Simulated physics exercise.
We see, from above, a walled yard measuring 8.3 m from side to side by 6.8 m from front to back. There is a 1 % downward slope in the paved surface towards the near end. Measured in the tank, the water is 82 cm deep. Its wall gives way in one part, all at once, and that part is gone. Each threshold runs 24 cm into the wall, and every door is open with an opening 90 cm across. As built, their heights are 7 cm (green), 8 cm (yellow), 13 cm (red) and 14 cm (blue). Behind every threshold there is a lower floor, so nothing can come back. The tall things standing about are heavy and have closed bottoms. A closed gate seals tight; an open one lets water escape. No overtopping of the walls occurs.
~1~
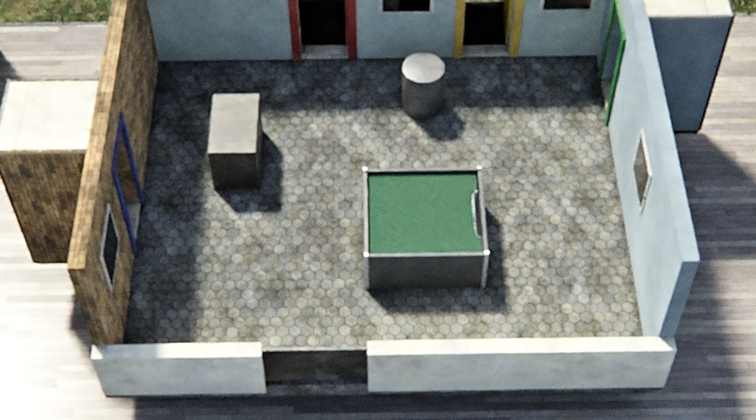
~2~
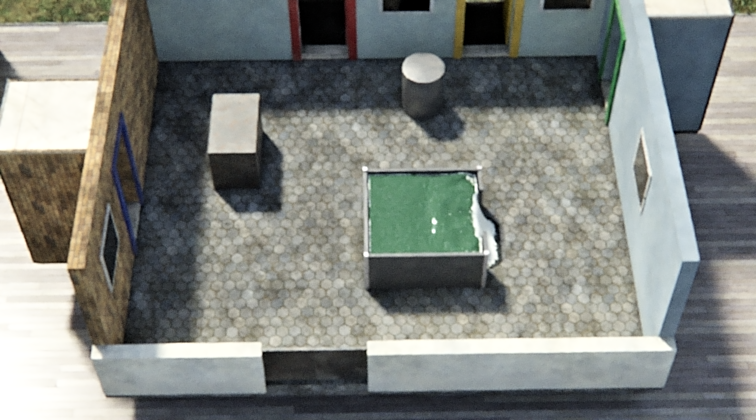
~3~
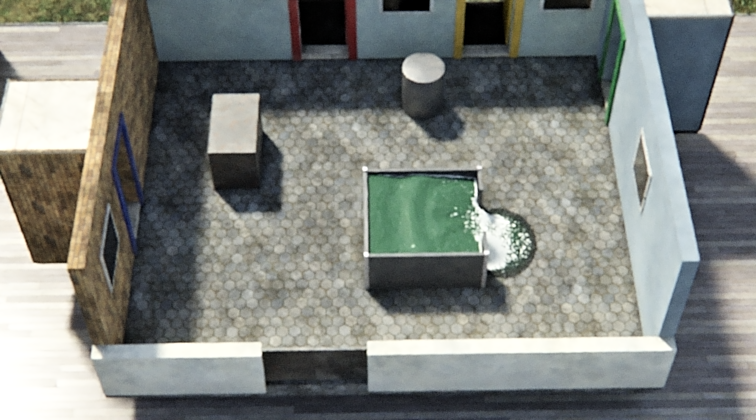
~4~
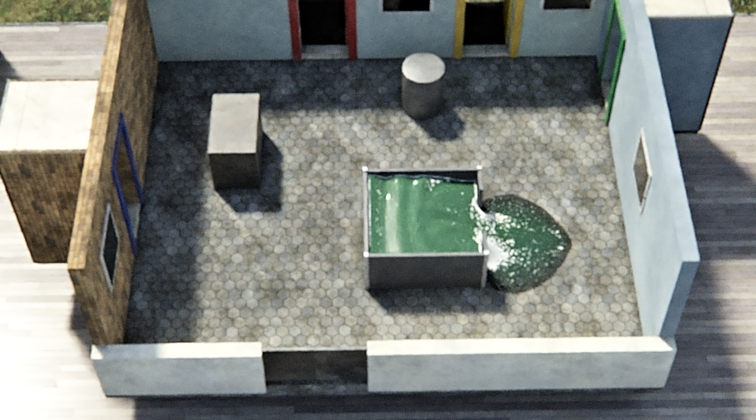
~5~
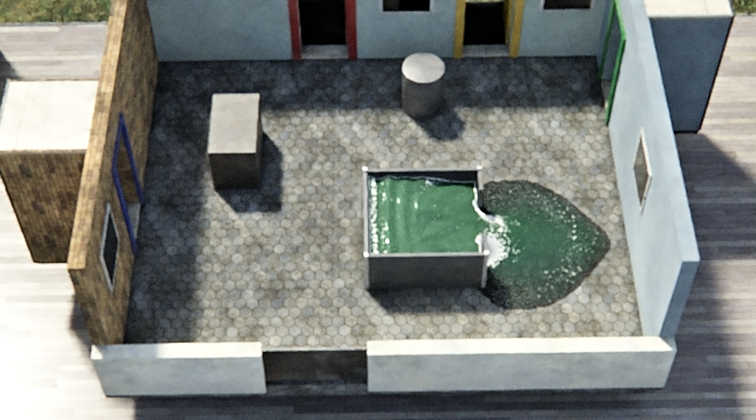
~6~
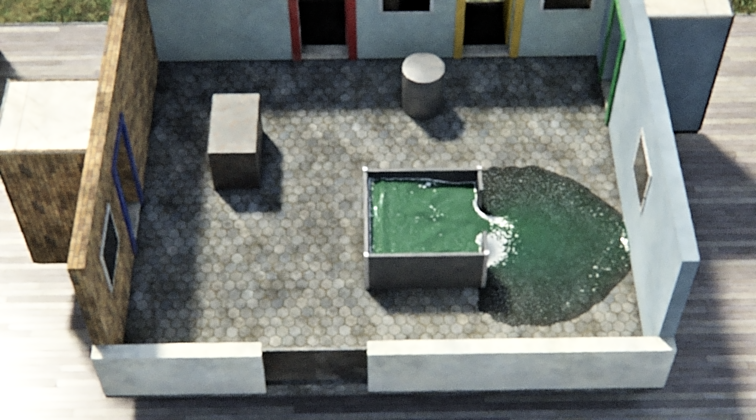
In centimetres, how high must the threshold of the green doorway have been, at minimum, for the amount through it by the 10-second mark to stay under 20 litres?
It must have been at least 6 cm high.
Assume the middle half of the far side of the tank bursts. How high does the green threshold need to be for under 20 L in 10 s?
The answer is some 12.0 cm.
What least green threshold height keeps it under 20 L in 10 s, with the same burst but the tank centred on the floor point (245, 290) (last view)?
Near 7.0 cm.
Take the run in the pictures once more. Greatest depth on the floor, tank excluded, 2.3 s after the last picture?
About 30 cm.
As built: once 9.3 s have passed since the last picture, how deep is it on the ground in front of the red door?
2.0 cm.
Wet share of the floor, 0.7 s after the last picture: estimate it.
Wet share: Around 20 %.
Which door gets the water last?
The blue one.
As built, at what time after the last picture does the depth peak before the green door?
1.8 s.
Then, 0.7 s after the last picture water covers 20 % of the floor, deepest (38 cm) near (489, 247); it has not reached the green door.
Then, 2.3 s after the last picture water covers 30 % of the floor, deepest (30 cm) near (648, 366); 8 cm at the green door, 2 litres in over its 7 cm threshold.
Then, 9.3 s after the last picture water covers 90 % of the floor, deepest (10 cm) near (120, 374); 6 cm at the green door, 14 litres in over its 7 cm threshold.
At the green door as built, the water peaked near 9 cm, 1.7 s after the last picture.
With a threshold of 5 cm, 34 litres would have come in within the 10 s; with 7 cm, 13 litres. So under 20 litres takes about 6 cm.
